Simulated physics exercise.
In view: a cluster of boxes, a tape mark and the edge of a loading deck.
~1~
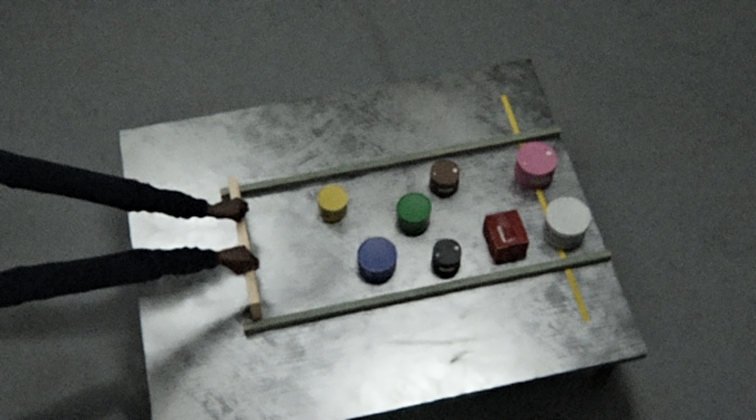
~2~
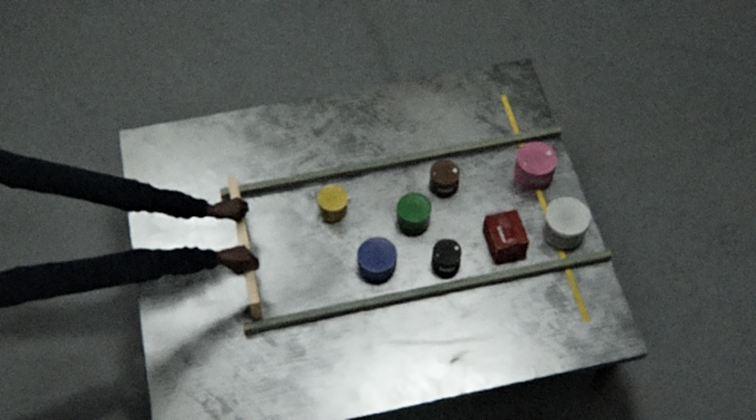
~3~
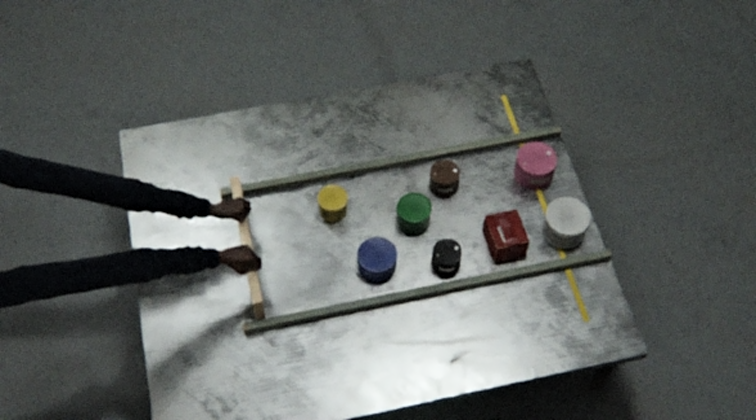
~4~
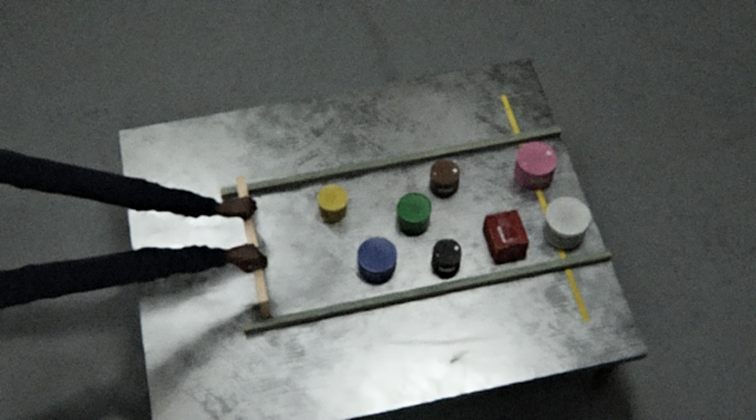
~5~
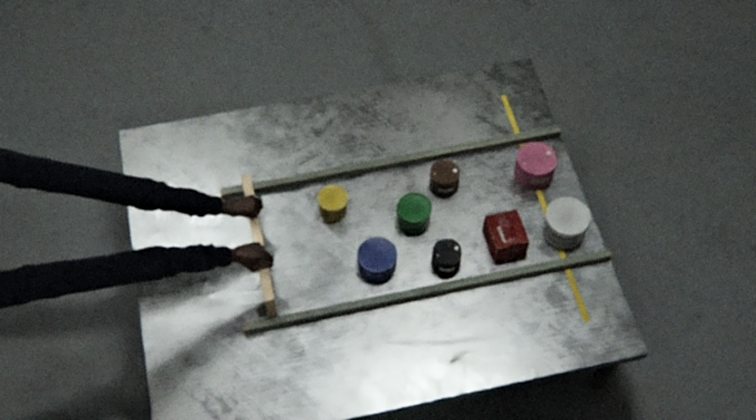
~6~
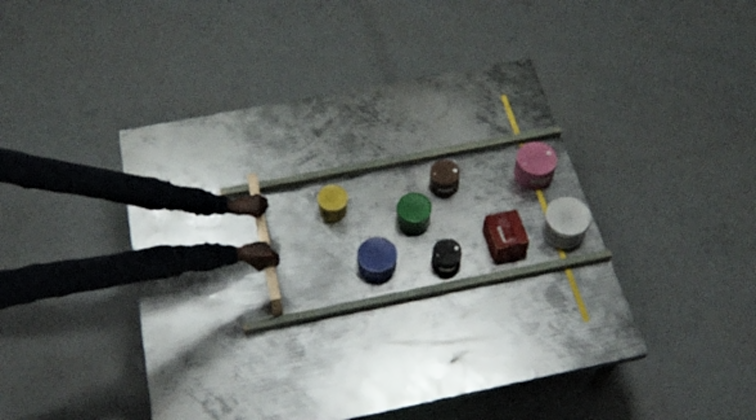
On a grey table, two hands slide a wooden bar slightly right toward several unmoving containers.
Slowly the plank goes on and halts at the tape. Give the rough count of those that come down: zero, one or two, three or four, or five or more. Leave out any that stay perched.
The number that fall off is three or four.
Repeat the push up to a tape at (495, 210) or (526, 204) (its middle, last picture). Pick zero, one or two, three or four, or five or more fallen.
One after another: No fall at all; one or two.
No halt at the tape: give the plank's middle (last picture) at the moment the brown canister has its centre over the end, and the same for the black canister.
About (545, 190), and (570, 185) for the other.
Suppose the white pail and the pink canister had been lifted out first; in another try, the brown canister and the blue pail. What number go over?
It would be 1 and 2.
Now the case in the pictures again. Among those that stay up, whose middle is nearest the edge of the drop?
Foremost is the brown canister.
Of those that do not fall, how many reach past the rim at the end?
The number is 1.
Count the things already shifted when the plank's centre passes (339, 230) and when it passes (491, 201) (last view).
By then 1, and 8.
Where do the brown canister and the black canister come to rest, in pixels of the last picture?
Near (565, 142) and (575, 241).
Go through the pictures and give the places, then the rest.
In the first picture, white pail (566, 223); pink canister (535, 166); red parcel (506, 236); plank (245, 248); tape (542, 201).
In the second picture, pink canister (535, 166); yellow pail (333, 204).
In the third picture, red parcel (506, 236); black canister (447, 257).
In the fourth picture, white pail (566, 224); blue pail (377, 259).
In the fifth picture, pink canister (535, 166); plank (259, 245).
In the sixth picture, white pail (566, 224); pink canister (535, 166); red parcel (506, 236); plank (265, 244); tape (542, 201).
A little later, none off yet; white pail at rest near (566, 224); pink canister at rest near (535, 166); red parcel at rest near (506, 236).
When it is over, the number that fall off is three or four; down, red parcel, pink canister and white pail.
